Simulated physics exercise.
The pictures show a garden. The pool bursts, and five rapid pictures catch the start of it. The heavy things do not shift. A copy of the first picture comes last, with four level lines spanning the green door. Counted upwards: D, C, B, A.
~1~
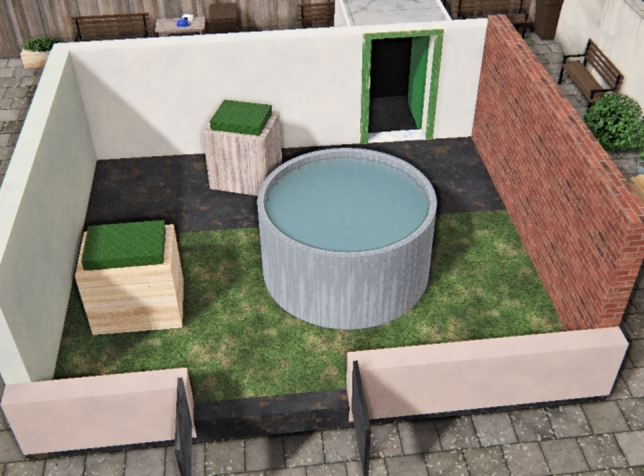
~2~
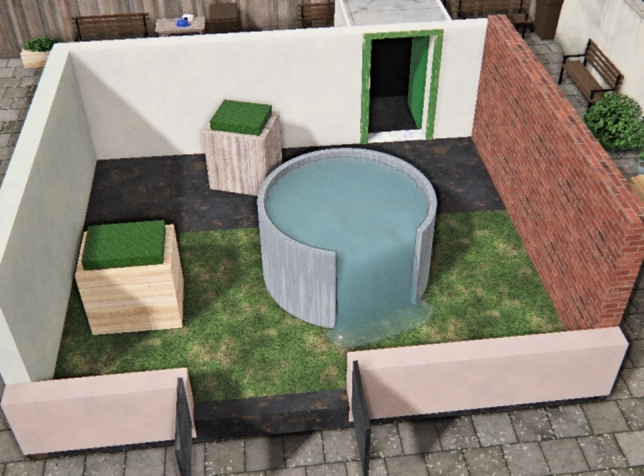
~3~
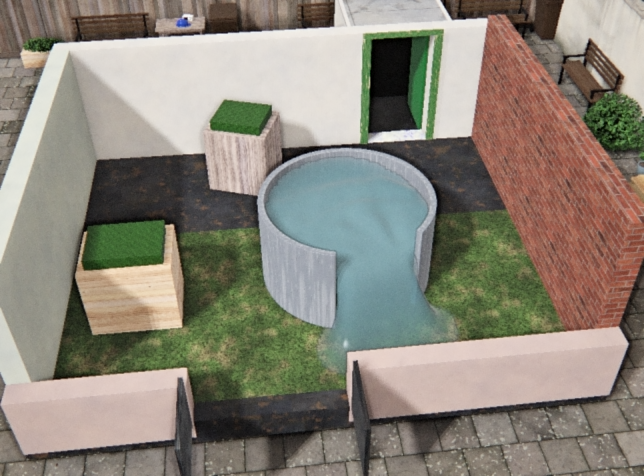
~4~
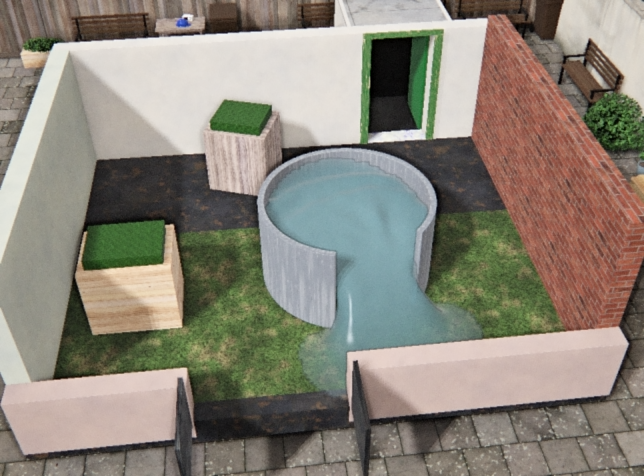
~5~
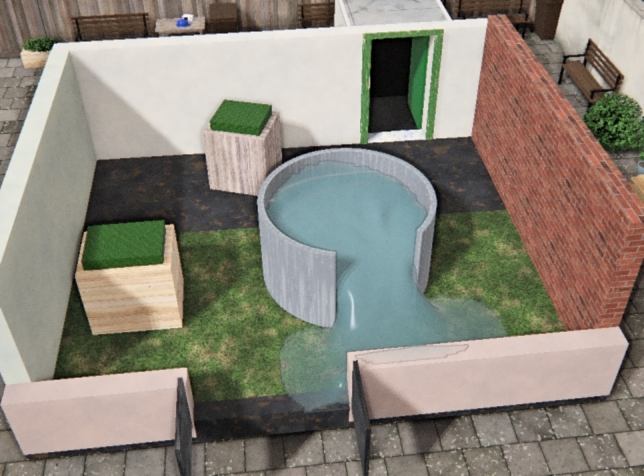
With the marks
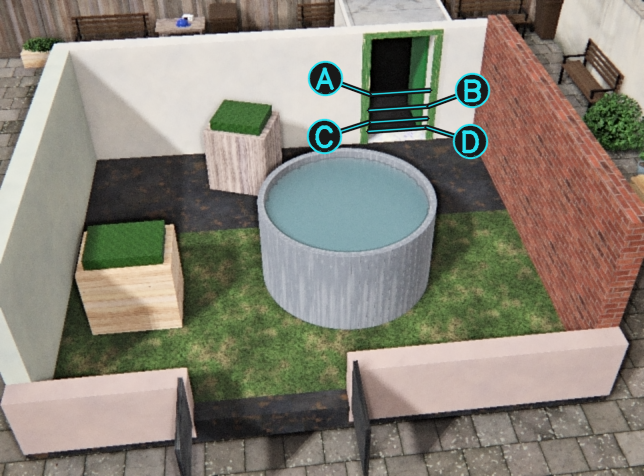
Water pouring through an opening in the front of a round grey pool and spreading across the grass of a walled garden.
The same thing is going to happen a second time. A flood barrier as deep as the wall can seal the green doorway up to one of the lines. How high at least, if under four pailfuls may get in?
D is the one.
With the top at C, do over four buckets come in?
No.
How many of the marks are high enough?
All of them.
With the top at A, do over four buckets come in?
No.
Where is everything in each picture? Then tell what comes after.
Water in the pool at rest, its middle at (347, 203); foot of the green doorway at (396, 141); open gate at (268, 357).
Water covers 1 % of the ground and shows as far out as (423, 303).
Water covers 4 % of the ground and shows as far out as (430, 307).
Water covers 8 % of the ground and shows as far out as (456, 313).
Water covers 12 % of the ground, its front hidden from here.
On the marked copy, A at (399, 92); B at (398, 108); C at (398, 120); D at (397, 129); from the bottom up D, C, B, A.
For line A, nothing gets over.
For line B, nothing gets over.
For line C, nothing gets over.
For line D, a splash gets over, under a bucket.
